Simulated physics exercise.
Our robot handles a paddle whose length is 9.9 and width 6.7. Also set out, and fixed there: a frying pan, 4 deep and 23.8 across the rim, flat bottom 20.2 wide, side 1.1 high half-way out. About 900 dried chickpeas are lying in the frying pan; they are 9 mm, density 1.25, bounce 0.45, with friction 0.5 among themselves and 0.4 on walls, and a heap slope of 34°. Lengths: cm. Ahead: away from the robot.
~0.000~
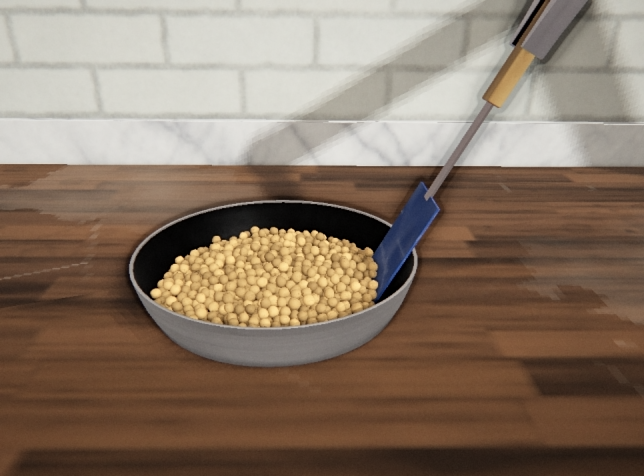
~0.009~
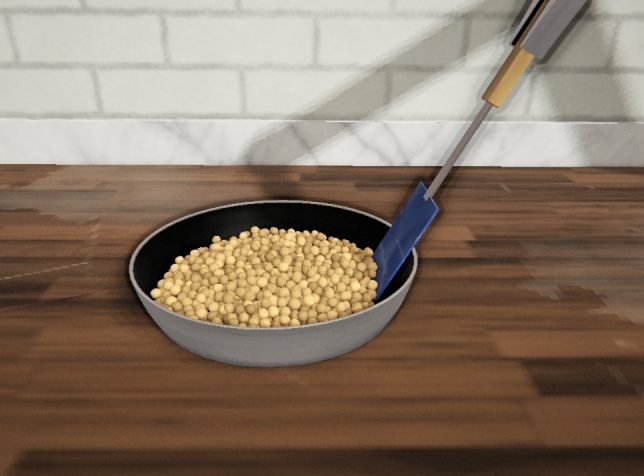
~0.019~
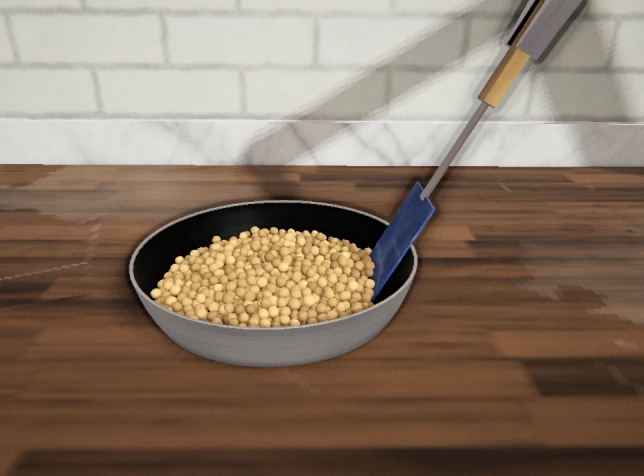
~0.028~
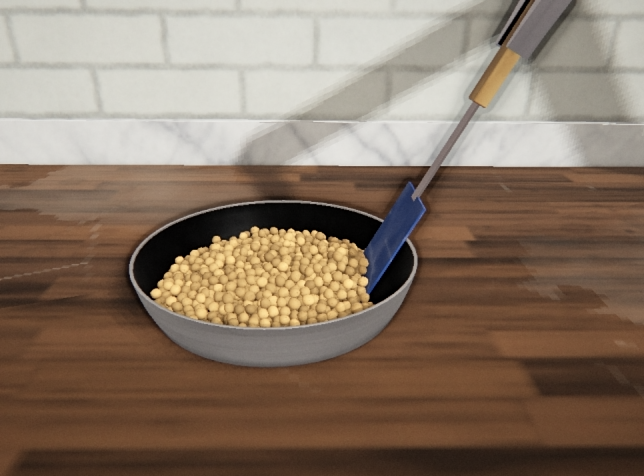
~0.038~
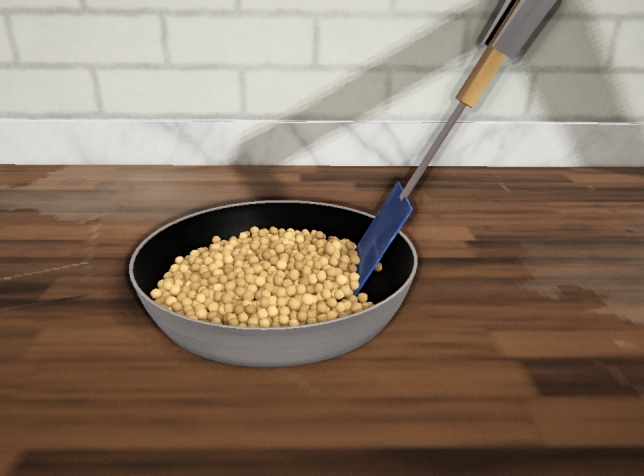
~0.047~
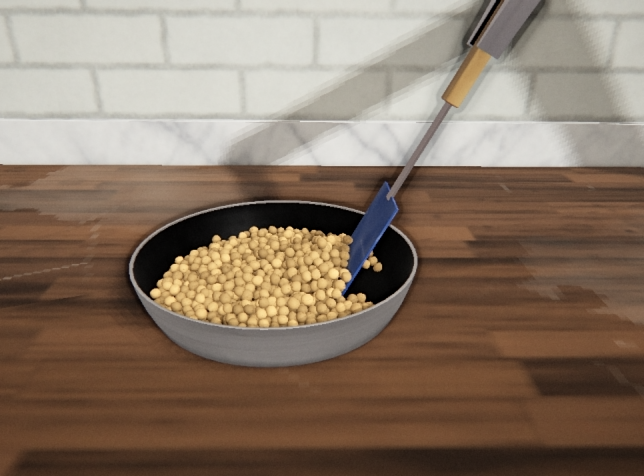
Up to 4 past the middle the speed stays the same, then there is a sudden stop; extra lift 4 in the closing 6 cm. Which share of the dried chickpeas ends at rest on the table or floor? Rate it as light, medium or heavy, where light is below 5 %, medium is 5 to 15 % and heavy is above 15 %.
Rating: Medium.
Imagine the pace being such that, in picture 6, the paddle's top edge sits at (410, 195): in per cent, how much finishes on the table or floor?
That share would be some 0 percent.
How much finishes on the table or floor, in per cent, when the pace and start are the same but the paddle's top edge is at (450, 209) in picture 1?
I'd estimate around 15 per cent.
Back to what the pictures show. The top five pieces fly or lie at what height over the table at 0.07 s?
Height: Some 6 cm.
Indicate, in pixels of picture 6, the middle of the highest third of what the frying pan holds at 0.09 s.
I'd put it close to (263, 261).
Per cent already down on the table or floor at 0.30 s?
It comes to some 10 in a hundred.
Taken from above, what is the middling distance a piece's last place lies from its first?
Some 2 cm.
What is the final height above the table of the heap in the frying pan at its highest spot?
Roughly 4.0 centimetres.
After 0.07 s, sloping 62°, highest piece 6 above the table; 900 in the frying pan.
After 0.09 s, sloping 62°, highest piece 7 above the table; 900 in the frying pan.
After 0.30 s, sloping 62°, highest piece 4 above the table; 804 in the frying pan, 94 on the table or floor, 2 on the blade or in flight.
After 1.35 s, sloping 62°, highest piece 3 above the table; 804 in the frying pan, 96 on the table or floor.
In the end, 804 in the frying pan, 96 on the table or floor. That is 11 % on the table or floor.
